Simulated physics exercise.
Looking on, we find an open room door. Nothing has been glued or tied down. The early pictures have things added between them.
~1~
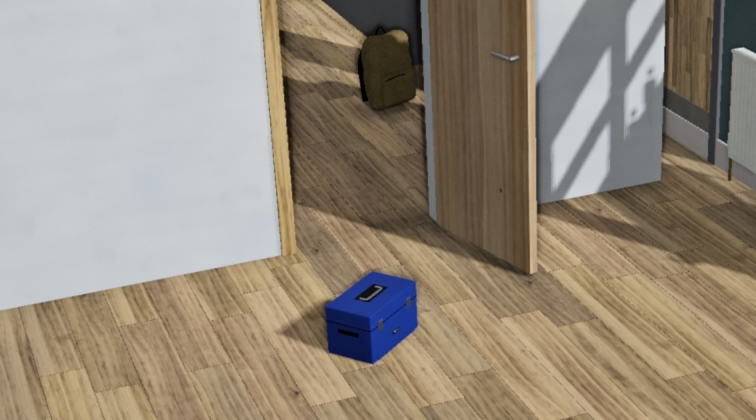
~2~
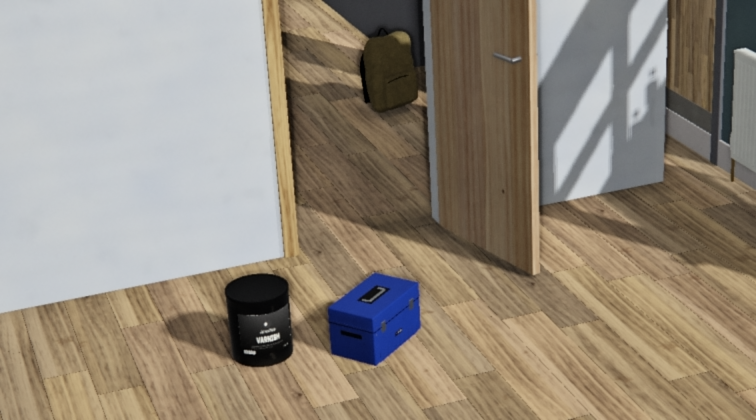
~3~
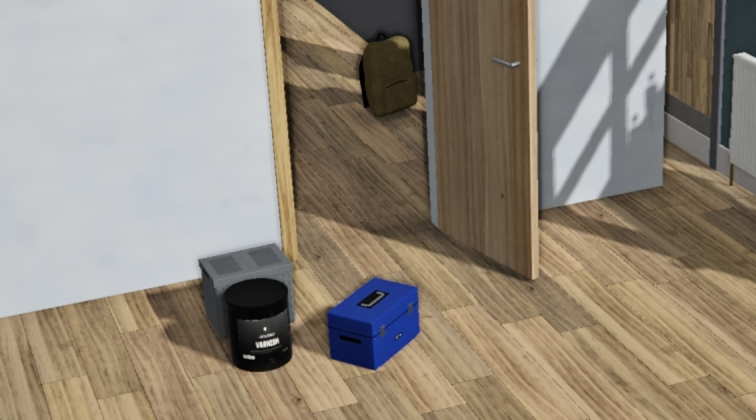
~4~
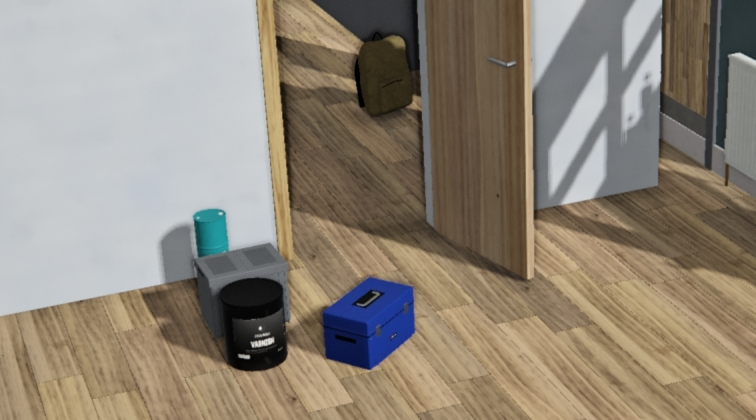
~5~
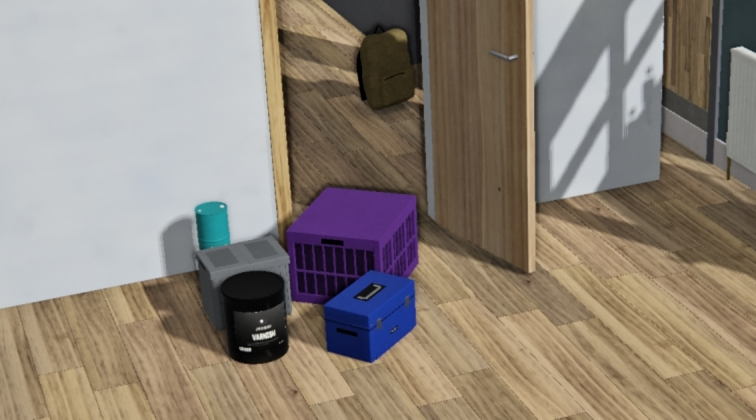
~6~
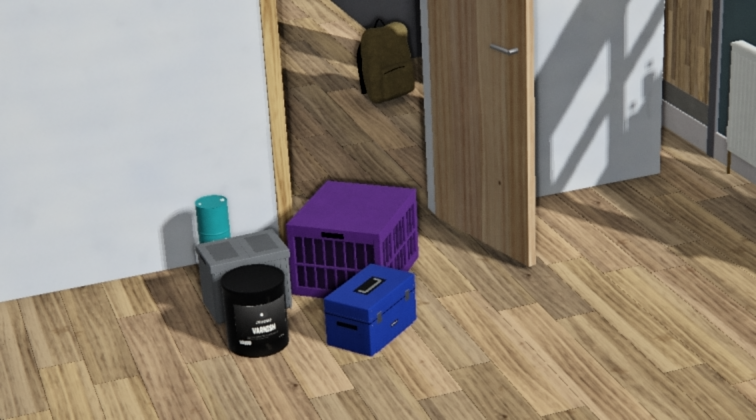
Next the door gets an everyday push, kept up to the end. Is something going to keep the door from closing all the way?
The door does not make it to the frame.
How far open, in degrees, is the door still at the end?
About 55°.
Then, 0.40 s after the last picture, door at 93°.
Then, 0.60 s after the last picture, door at 81°.
Then, 0.80 s after the last picture, door at 67°.
Then, 0.90 s after the last picture, door at 60°.
At rest, door at 56°; all 5 in place. Seen from the same camera at the end, purple chest near (352, 241).
